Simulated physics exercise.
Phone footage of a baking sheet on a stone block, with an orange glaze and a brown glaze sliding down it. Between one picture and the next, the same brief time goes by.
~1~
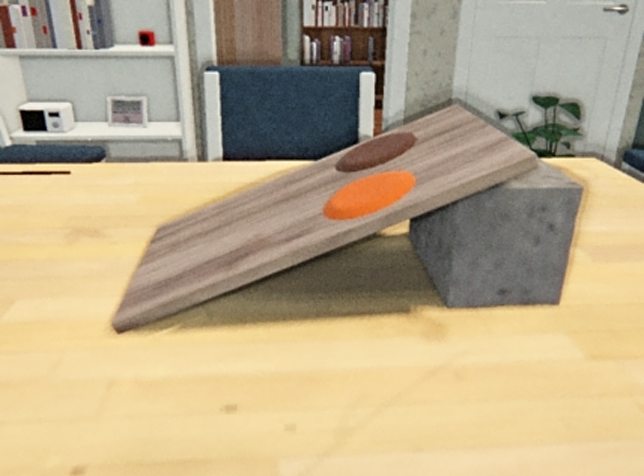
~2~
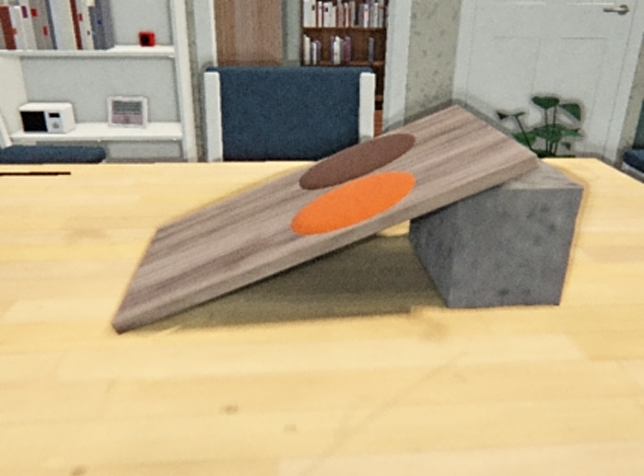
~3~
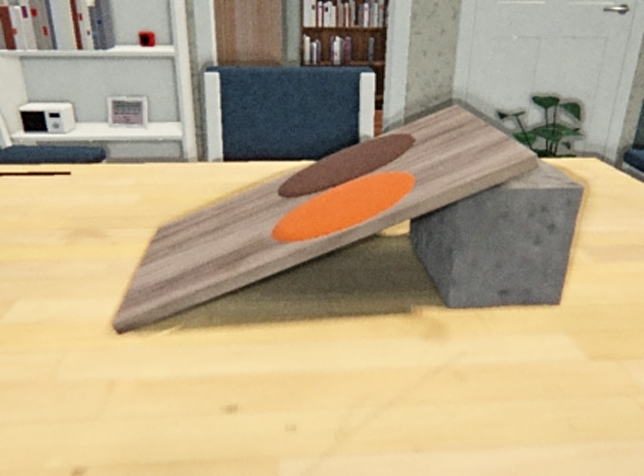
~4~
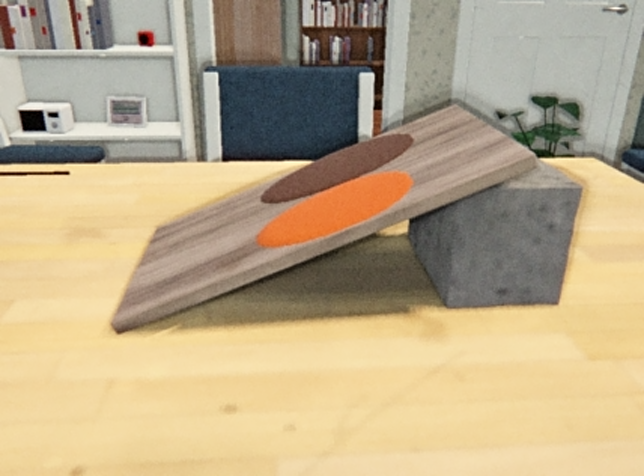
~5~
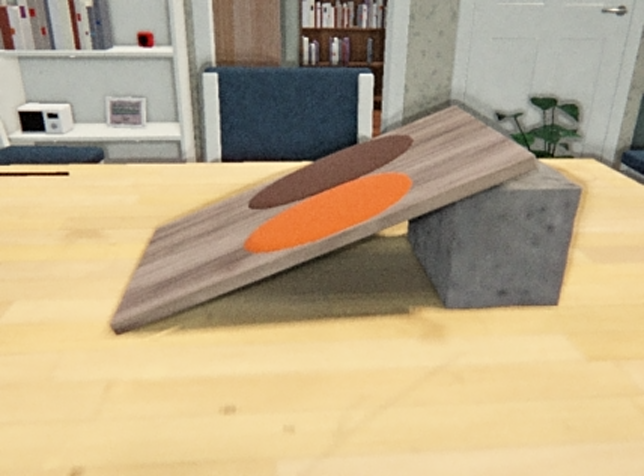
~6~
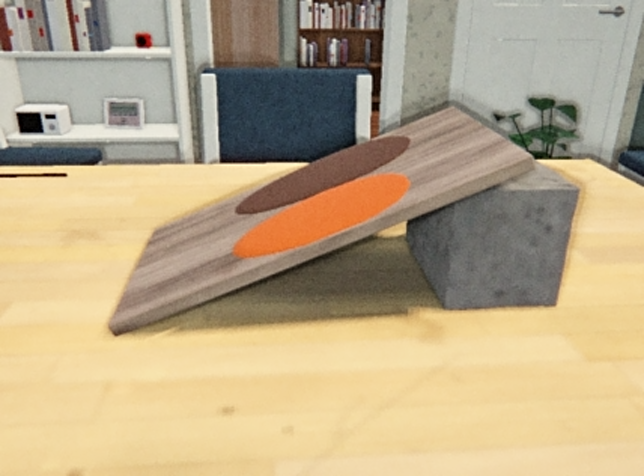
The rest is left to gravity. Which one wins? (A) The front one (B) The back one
(B) The back one.
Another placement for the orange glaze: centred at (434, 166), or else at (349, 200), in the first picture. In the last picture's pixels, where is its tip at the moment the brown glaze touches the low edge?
First start: Around (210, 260); second start: (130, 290).
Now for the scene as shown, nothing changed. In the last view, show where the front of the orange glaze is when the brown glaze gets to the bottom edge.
About (156, 279).
Next, the orange glaze is three quarters of the way down; the brown glaze is three quarters of the way down.
After that, the orange glaze is close to the edge; the brown glaze is close to the edge.
Finally, the orange glaze is close to the edge; the brown glaze is at the low edge.
